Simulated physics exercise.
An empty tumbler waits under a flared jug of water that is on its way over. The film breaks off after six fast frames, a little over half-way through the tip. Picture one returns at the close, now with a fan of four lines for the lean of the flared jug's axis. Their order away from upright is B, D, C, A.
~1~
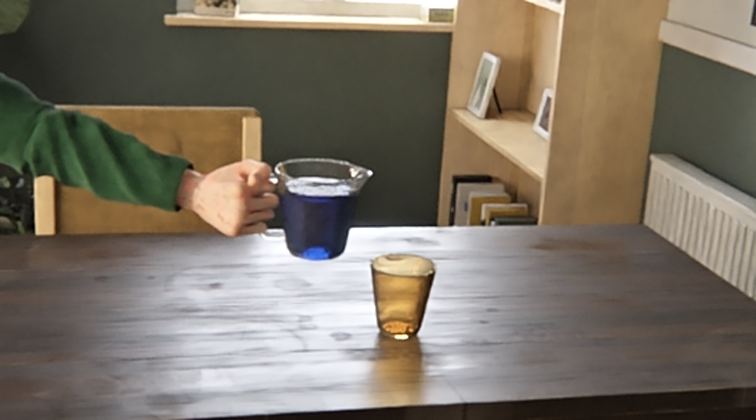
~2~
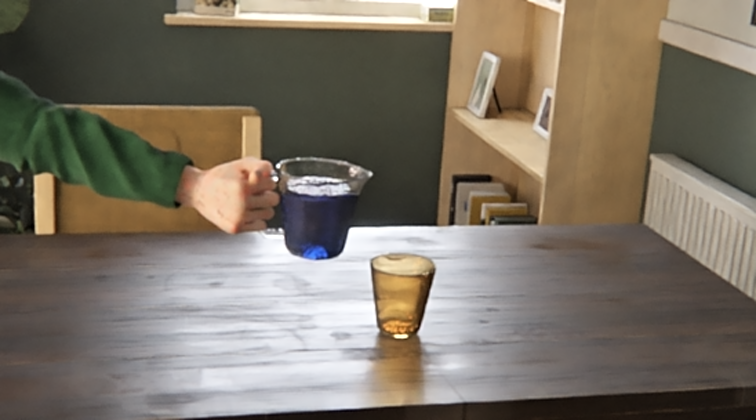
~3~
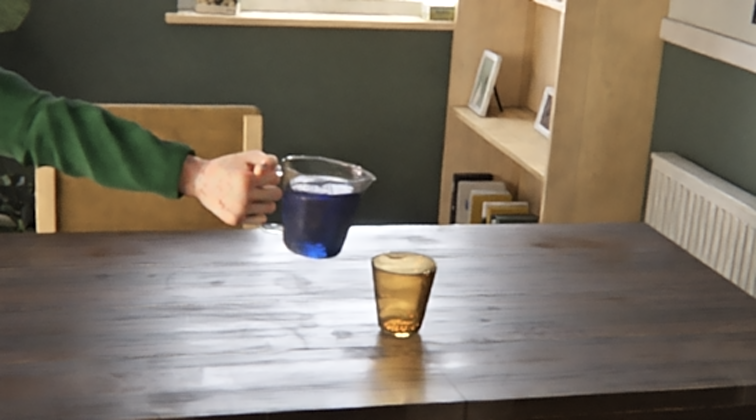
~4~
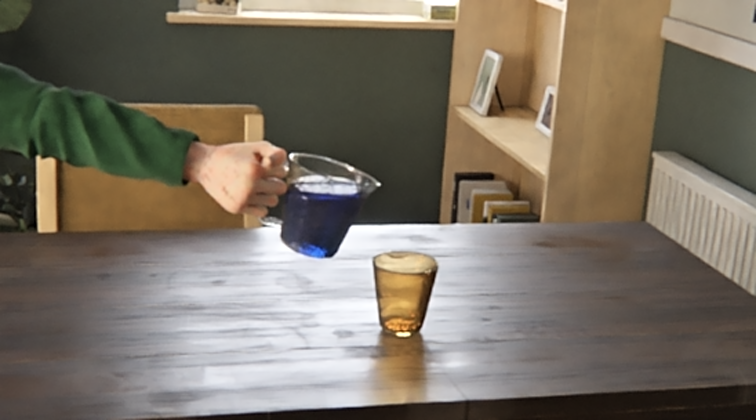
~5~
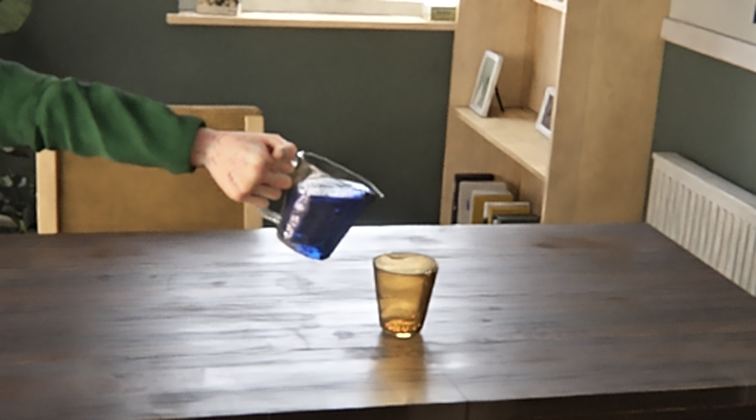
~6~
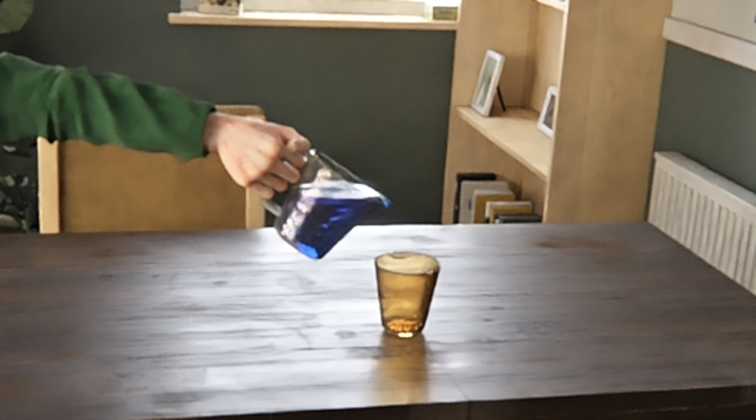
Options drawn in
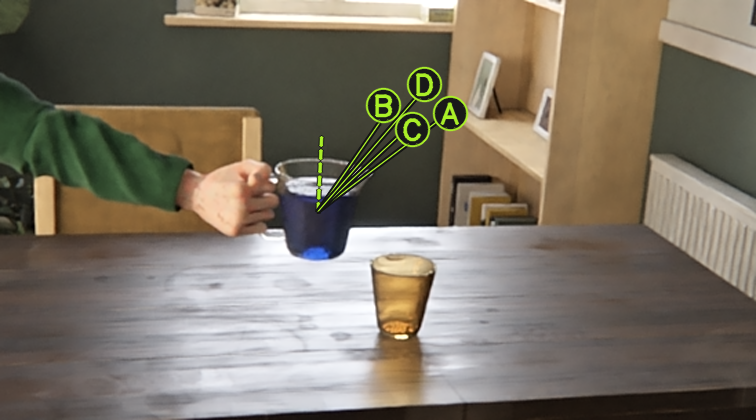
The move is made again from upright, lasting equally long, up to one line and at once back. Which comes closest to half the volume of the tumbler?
A works best here.
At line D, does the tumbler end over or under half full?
Under.
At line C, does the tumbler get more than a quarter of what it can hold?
Yes.
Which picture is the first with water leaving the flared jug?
In picture 6.
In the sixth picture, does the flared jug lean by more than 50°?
No.
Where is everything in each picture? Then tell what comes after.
Upright, lip at (369, 173); rim of the tumbler round (403, 264); nothing has left yet.
Upright, lip at (370, 174); nothing has left yet.
Tipped about 7°, lip at (374, 177); nothing has left yet.
Tipped about 14°, lip at (379, 183); nothing has left yet.
Tipped about 24°, lip at (381, 194); nothing has left yet.
Tipped about 34°, lip at (384, 204); water is over the lip, down to (384, 204).
On the marked copy, A at (435, 122); B at (379, 123); C at (396, 138); D at (415, 99).
If A is chosen, the tumbler ends with about 51 % of what it can hold.
If B is chosen, the tumbler ends with about 12 % of what it can hold.
If C is chosen, the tumbler ends with about 36 % of what it can hold.
If D is chosen, the tumbler ends with about 23 % of what it can hold.
